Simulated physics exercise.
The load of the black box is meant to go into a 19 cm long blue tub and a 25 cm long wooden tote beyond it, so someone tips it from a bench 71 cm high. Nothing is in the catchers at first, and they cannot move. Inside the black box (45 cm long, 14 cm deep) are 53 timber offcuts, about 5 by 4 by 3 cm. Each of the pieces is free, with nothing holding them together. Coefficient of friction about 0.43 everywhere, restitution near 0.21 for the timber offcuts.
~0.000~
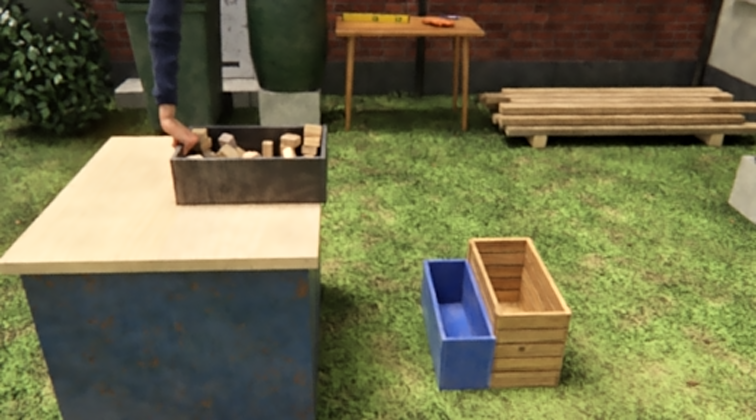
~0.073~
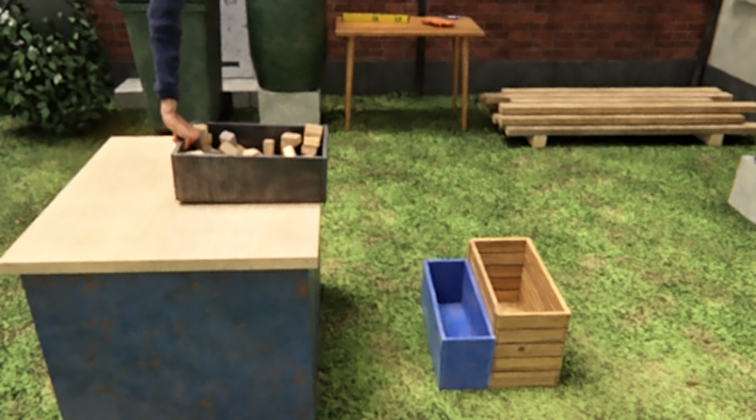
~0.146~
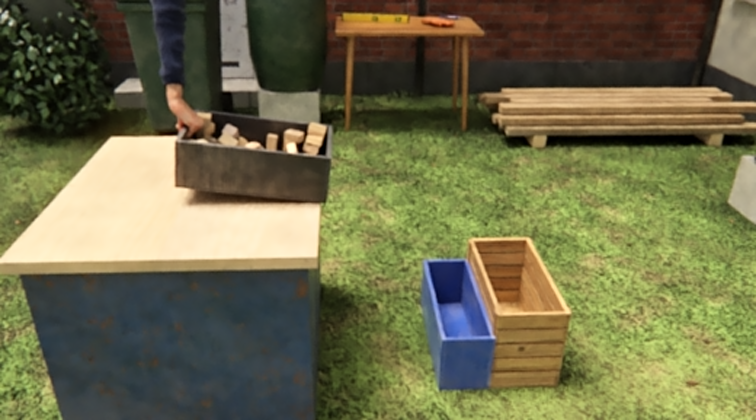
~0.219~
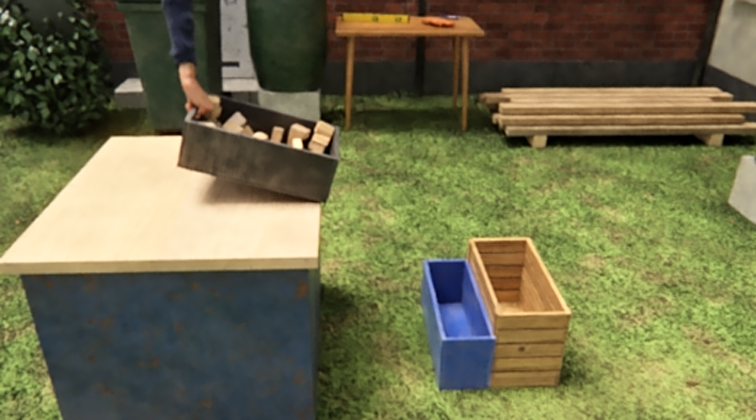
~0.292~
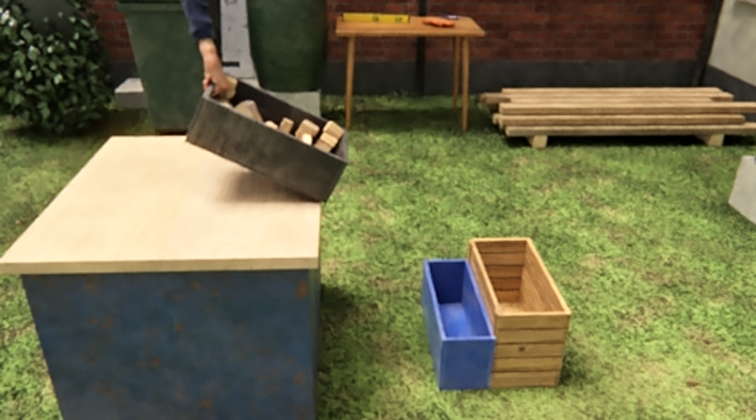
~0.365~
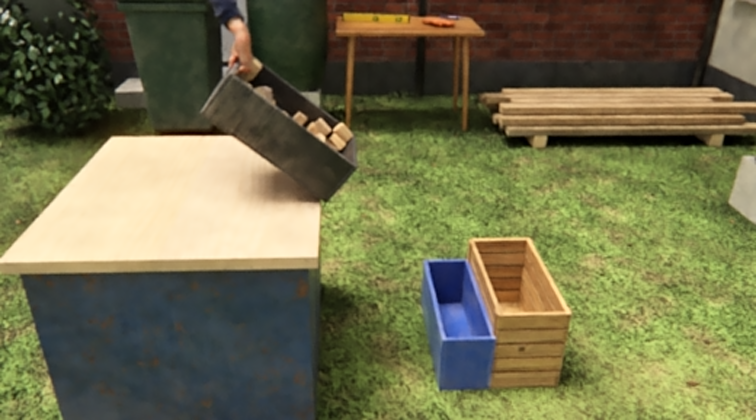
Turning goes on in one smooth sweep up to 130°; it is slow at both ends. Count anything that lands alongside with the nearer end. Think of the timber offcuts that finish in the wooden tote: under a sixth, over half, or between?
Ending in the wooden tote: Fewer than one in six of them.
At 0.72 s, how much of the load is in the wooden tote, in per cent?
Roughly 0 percent.
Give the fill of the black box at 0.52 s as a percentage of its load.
100 %.
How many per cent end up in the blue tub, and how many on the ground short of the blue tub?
Shares: Approx. 45 % and 50 %.
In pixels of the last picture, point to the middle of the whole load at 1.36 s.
I'd place it close to (424, 336) in the last view.
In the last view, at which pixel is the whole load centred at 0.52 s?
I'd put it close to (318, 122).
After 0.52 s, tilt 69°; 53 still in the black box.
After 0.72 s, tilt 105°; 44 still in the black box and 9 in the air.
After 1.00 s, tilt 130°; 11 still in the black box, 18 in the blue tub, 2 in the wooden tote, 1 on the ground short of the blue tub and 21 in the air.
Outcome (at 1.36 s), 24 in the blue tub, 2 in the wooden tote and 27 on the ground short of the blue tub. Asked share, 2 of 53, 4 per cent.
